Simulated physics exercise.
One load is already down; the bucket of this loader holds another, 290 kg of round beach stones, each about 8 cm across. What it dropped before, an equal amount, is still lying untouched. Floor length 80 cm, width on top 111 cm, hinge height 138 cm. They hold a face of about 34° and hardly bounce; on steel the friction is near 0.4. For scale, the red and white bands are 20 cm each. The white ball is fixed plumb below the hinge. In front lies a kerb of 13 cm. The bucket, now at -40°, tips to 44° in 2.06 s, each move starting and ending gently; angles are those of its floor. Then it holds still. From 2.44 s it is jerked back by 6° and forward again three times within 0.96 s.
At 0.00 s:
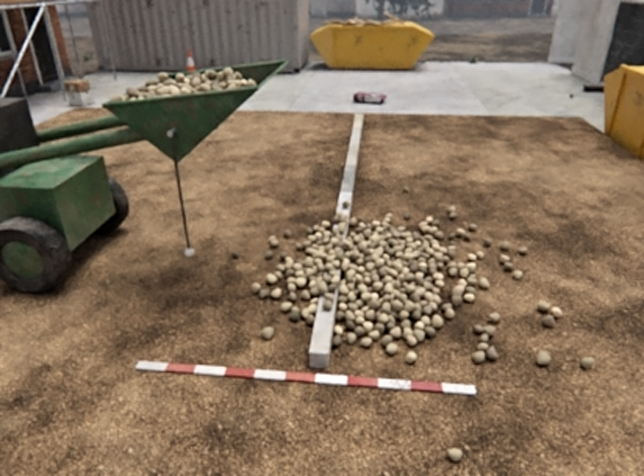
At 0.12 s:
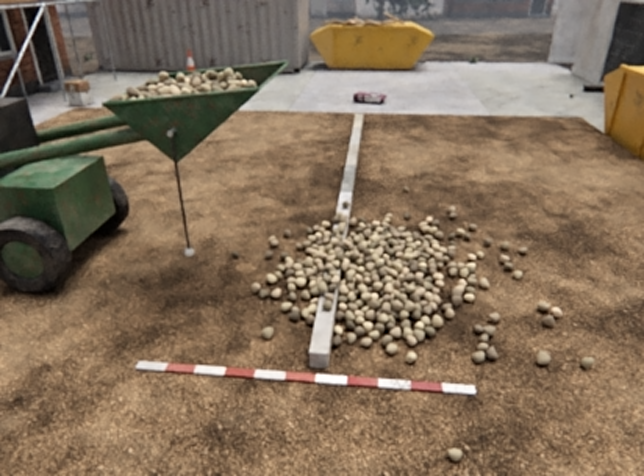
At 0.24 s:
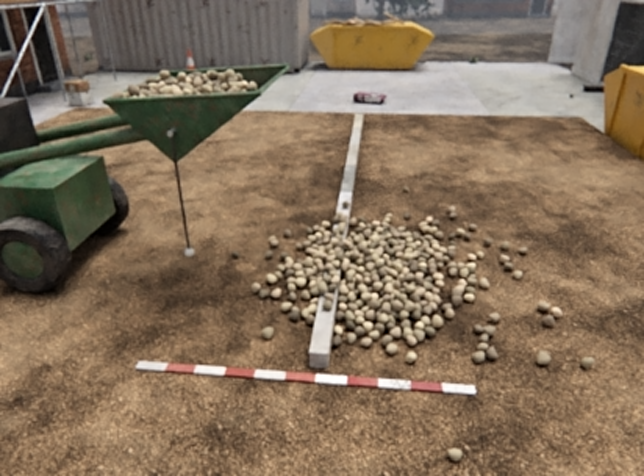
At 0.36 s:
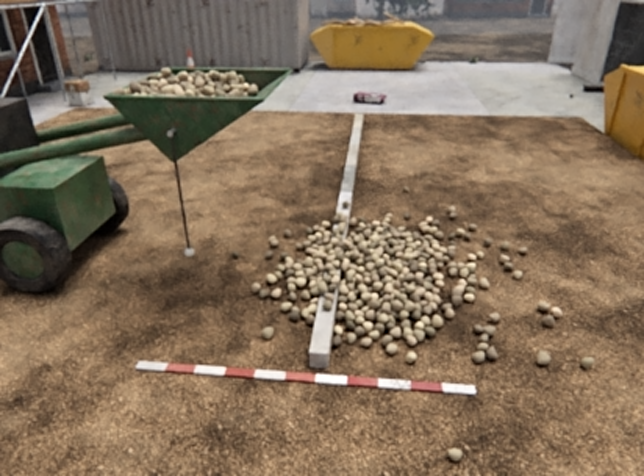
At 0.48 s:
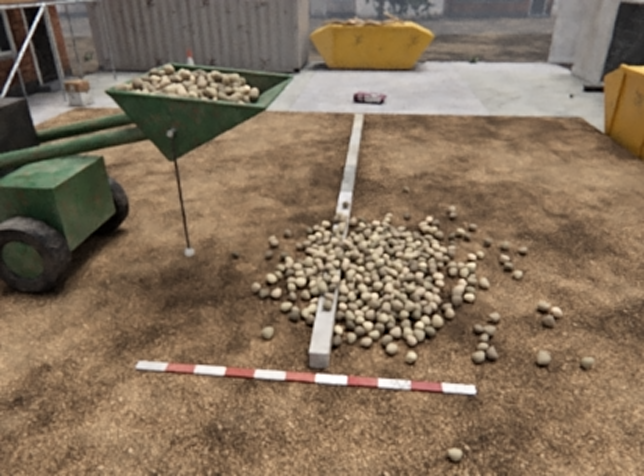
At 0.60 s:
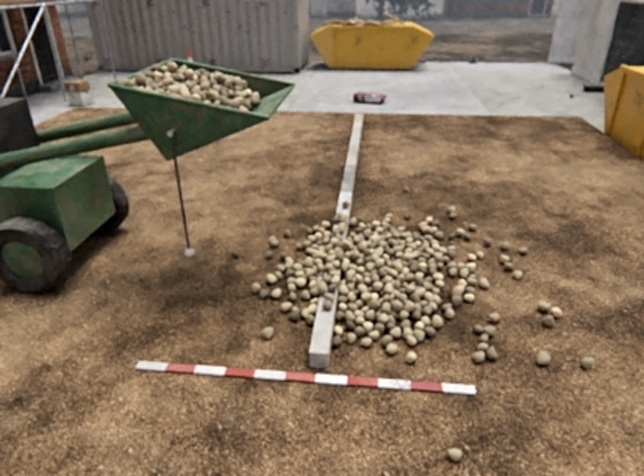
In a work yard, a green loader's stone-filled bucket slowly tilting forward above bare ground, beside stones heaped motionless across a kerb.
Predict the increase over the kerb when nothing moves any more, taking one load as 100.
Close to 14 parts in a hundred.
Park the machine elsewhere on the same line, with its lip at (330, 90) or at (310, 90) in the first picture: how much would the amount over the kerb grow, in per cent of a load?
First some 90, then 70 per cent.
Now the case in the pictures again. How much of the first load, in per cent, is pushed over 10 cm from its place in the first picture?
Roughly 5 per cent of them.
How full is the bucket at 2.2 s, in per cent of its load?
About 5 per cent.
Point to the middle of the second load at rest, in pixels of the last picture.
Near (303, 260).
After 1.5 s the floor is at 31°; in per cent of one load, 89 in the bucket, 32 on this side of the kerb, 79 over the kerb; the foremost stones are at (534, 288).
After 2.2 s the floor is at 44°; in per cent of one load, 4 in the bucket, 112 on this side of the kerb, 84 over the kerb; the foremost stones are at (534, 288).
After 3.8 s the floor is at 44°; in per cent of one load, 0 in the bucket, 108 on this side of the kerb, 93 over the kerb; the foremost stones are at (534, 288).
After 6.4 s the floor is at 44°; in per cent of one load, 0 in the bucket, 108 on this side of the kerb, 93 over the kerb; the foremost stones are at (534, 288). Net gain over the kerb, 14.
